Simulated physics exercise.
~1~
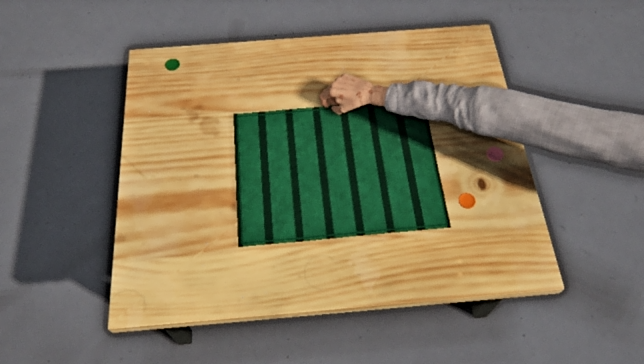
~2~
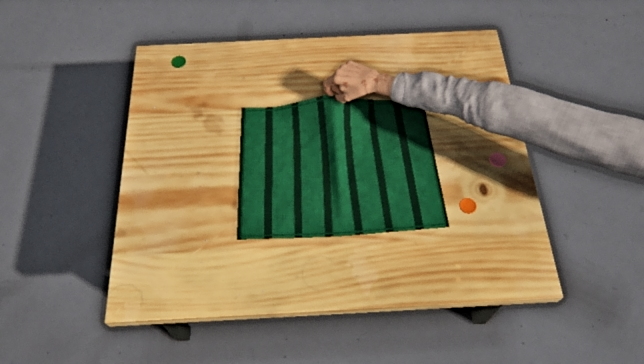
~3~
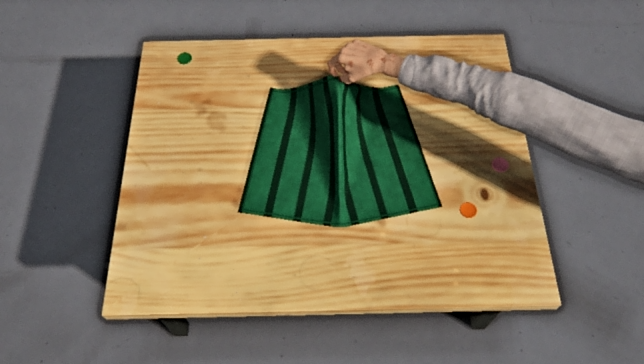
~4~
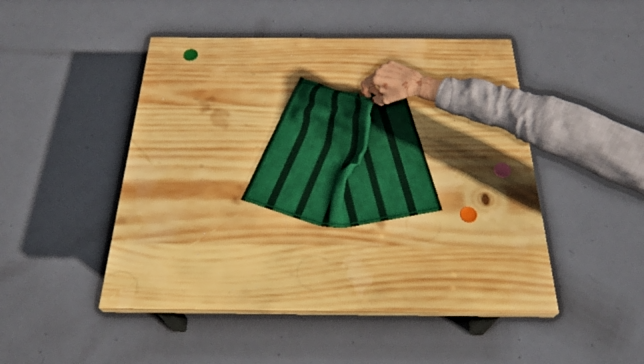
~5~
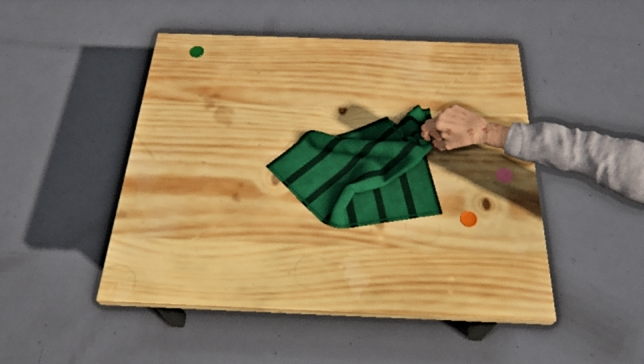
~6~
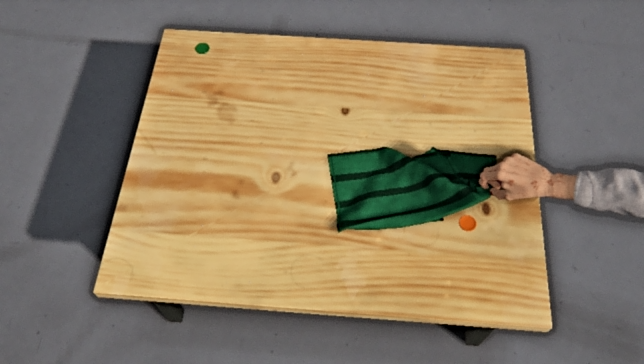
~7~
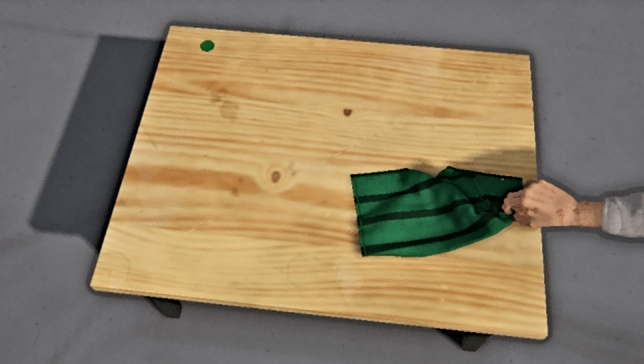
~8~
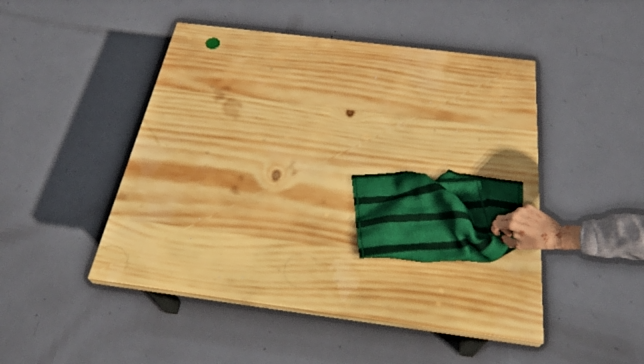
On a pale wooden table standing on a grey floor, seen from above at an angle that drifts slightly sideways, a green cloth with dark stripes lies flat near the middle. A green disc sits at the upper left, with an orange disc and a pink one to the right of the cloth. A grey-sleeved hand reaches in from the right, pinches the cloth's far edge and lifts it, drawing the sides inward. The hand swings the cloth right and toward the near side, folding and dragging it over the orange and pink discs. It ends crumpled at the right, covering both, the hand still on it, while the green disc remains uncovered.
